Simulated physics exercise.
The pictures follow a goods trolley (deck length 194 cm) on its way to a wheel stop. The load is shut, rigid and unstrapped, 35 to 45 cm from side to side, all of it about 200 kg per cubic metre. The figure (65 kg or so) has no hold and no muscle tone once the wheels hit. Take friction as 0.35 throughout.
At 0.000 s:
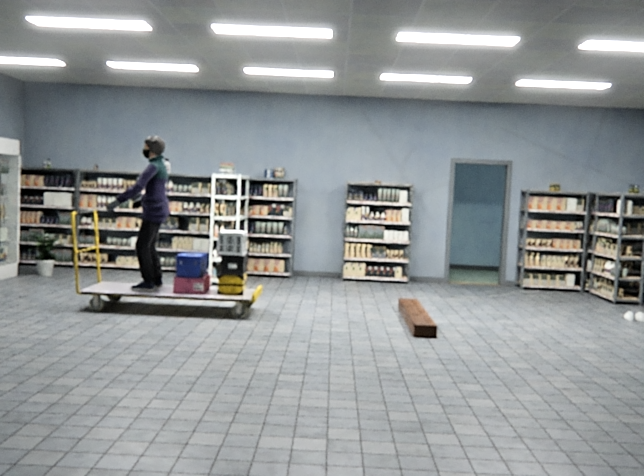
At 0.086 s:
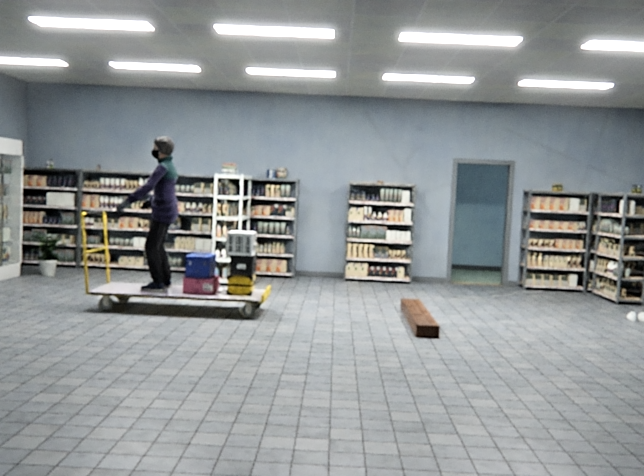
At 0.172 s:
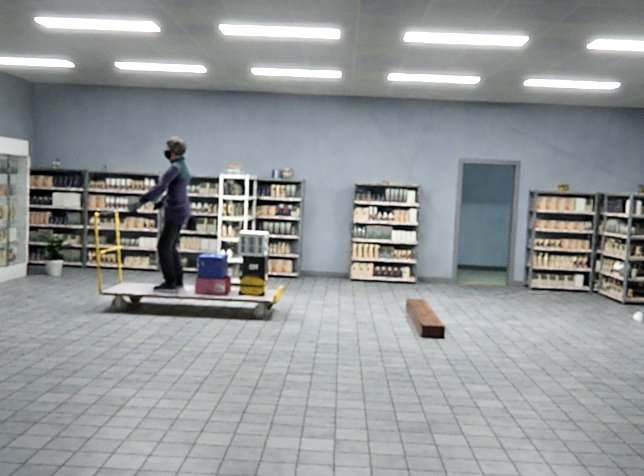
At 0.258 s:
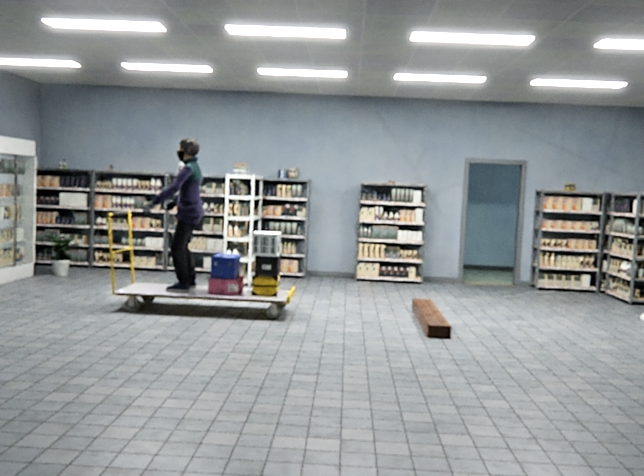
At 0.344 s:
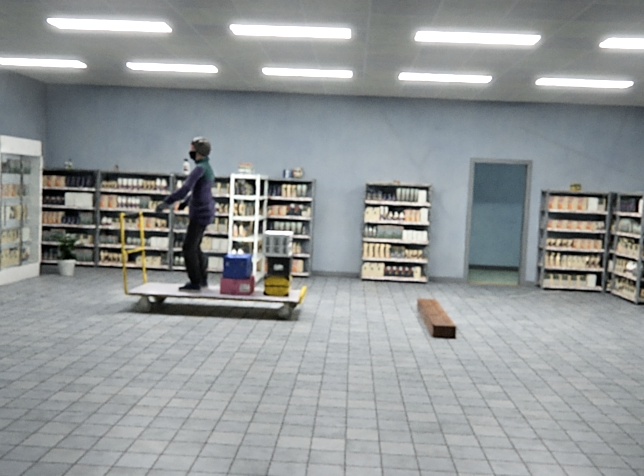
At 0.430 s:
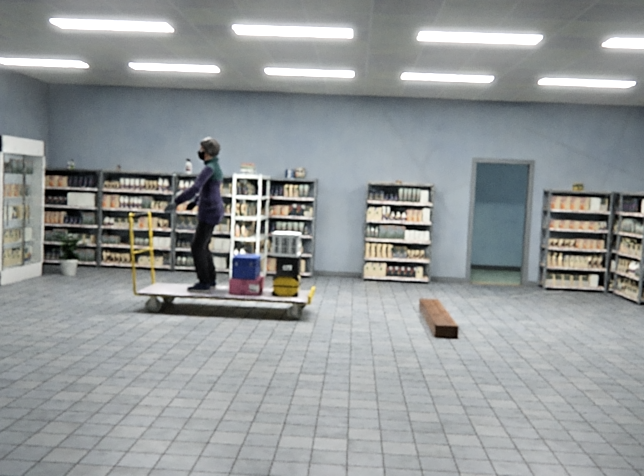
In a storeroom lined with stocked shelves, a masked figure stood on a flat trolley behind some stacked boxes, arms held out toward its yellow handle, as the trolley rolled slowly to the right.
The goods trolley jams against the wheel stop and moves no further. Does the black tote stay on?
At this pace the black tote stays on.
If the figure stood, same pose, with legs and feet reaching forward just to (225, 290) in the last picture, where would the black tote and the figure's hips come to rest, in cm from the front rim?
Then black 20 behind, hips 110 behind.
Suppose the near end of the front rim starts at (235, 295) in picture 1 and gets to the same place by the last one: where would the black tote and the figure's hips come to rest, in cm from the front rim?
Then black 40 past, hips 100 behind.
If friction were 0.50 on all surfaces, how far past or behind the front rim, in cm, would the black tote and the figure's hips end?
Then black 20 behind, hips 110 behind.
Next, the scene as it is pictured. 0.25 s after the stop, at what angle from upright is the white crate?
It is tilted some 0°.
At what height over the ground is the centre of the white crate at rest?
Some 80 cm up.
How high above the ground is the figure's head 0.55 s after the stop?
Some 80 cm up.
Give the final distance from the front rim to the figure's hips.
About 110 cm behind the rim.
After 1.98 s the deck stops.
After 2.53 s the black tote is 15 cm behind the rim, tilted 0°, near (423, 272) in the last picture's view.
After 2.98 s the black tote is 15 cm behind the rim, tilted 0°, near (424, 272) in the last picture's view.
At rest, 6.0 s, nothing is past the rim; behind it, black tote, pink parcel, yellow suitcase, blue toolbox, white crate and the figure's hips.
